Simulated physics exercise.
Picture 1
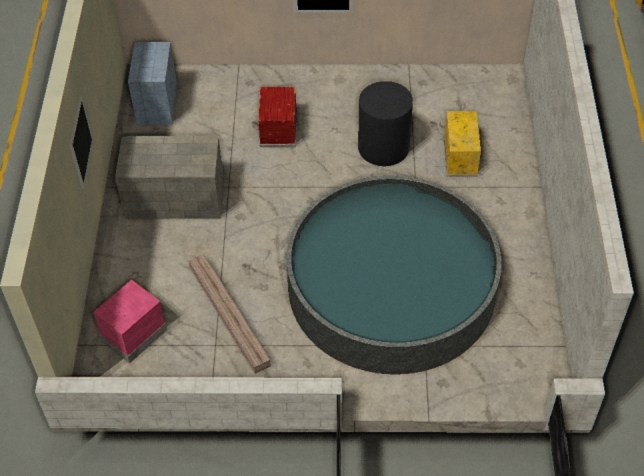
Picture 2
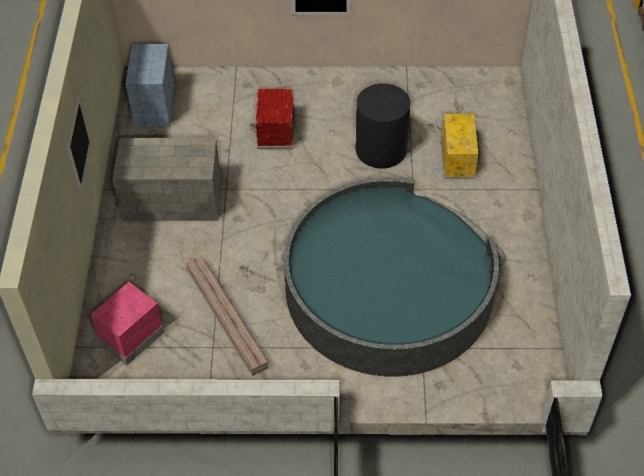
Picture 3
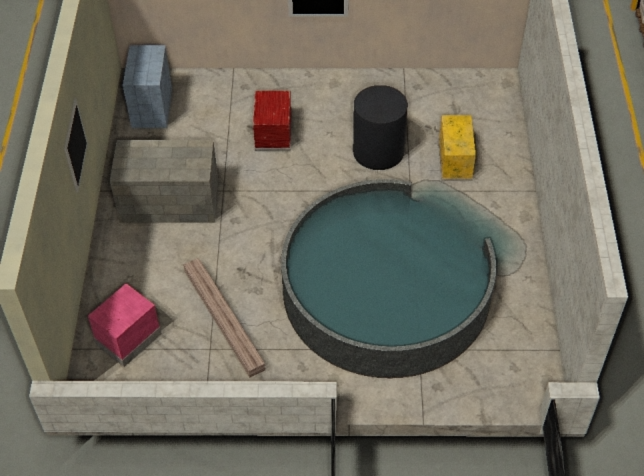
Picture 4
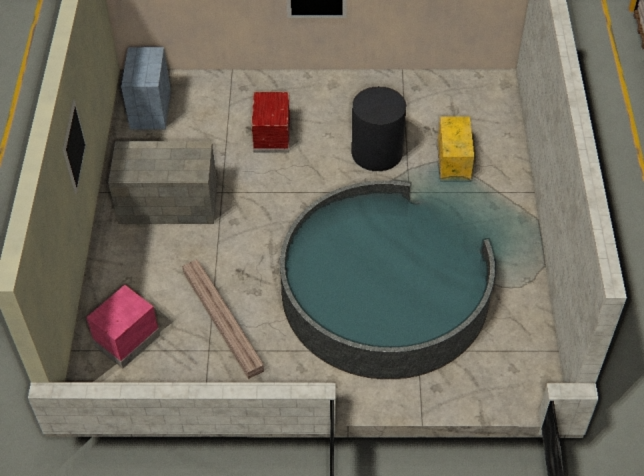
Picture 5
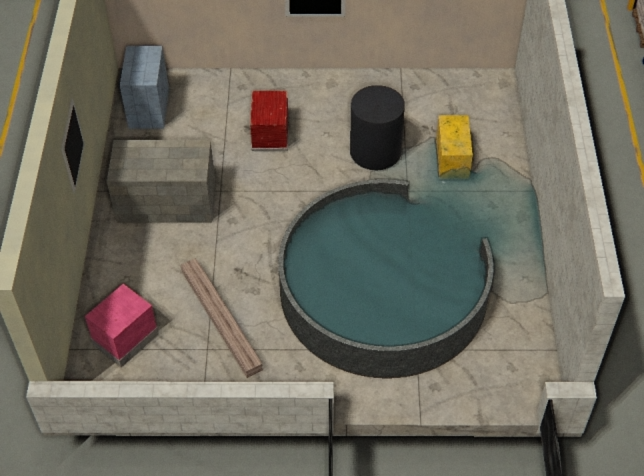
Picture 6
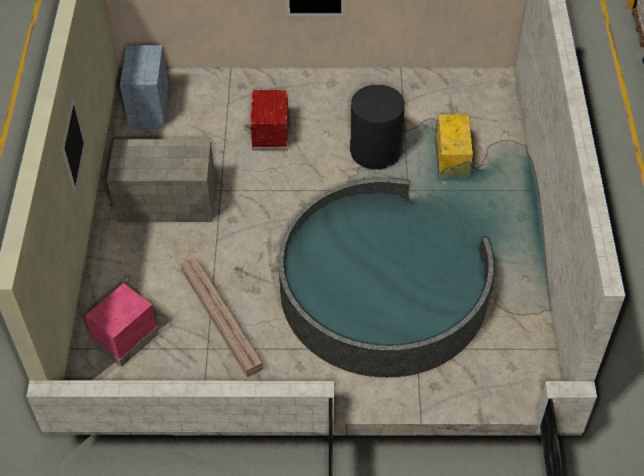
At the start, a round tank of blue-green water sits whole among coloured blocks, a dark cylinder and a plank in a walled bay. Then a gap opens on its far right side, and water pours out, spreading across the floor to the yellow block and the right wall.
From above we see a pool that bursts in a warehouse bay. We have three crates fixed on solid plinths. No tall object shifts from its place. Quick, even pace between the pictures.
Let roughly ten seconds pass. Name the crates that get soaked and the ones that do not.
The yellow crate gets soaked; the pink crate does not get soaked; the red crate gets soaked.
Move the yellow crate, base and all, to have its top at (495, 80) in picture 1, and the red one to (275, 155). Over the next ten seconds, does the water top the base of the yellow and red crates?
Briefly, the yellow one gets flooded and the red one gets flooded.
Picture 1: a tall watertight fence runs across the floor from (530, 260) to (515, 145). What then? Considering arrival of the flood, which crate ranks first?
My answer: The one in yellow.
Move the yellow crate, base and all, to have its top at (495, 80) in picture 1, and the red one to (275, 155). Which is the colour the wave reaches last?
The pink-painted one comes last.
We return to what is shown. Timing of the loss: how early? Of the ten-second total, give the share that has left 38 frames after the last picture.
Estimate: 55 %.
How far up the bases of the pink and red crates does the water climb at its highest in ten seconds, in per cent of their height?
About 70 percent and about 250 percent.
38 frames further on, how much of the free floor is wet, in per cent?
My estimate is roughly 75 percent.
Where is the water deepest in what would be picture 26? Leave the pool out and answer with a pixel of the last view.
Somewhere around pixel (509, 81).
A moment on, water covers 20 % of the floor; the yellow crate water round its plinth, the pink crate not reached, the red crate not reached.
Next, water covers 30 % of the floor; the yellow crate water round its plinth, the pink crate not reached, the red crate not reached.
Then, water covers 50 % of the floor; the yellow crate water round its plinth, the pink crate not reached, the red crate water round its plinth.
Later, water covers 75 % of the floor; the yellow crate water round its plinth, the pink crate not reached, the red crate water round its plinth.
In the end, water covers 95 % of the floor; the yellow crate was topped, the pink crate stayed above the water, the red crate was topped.
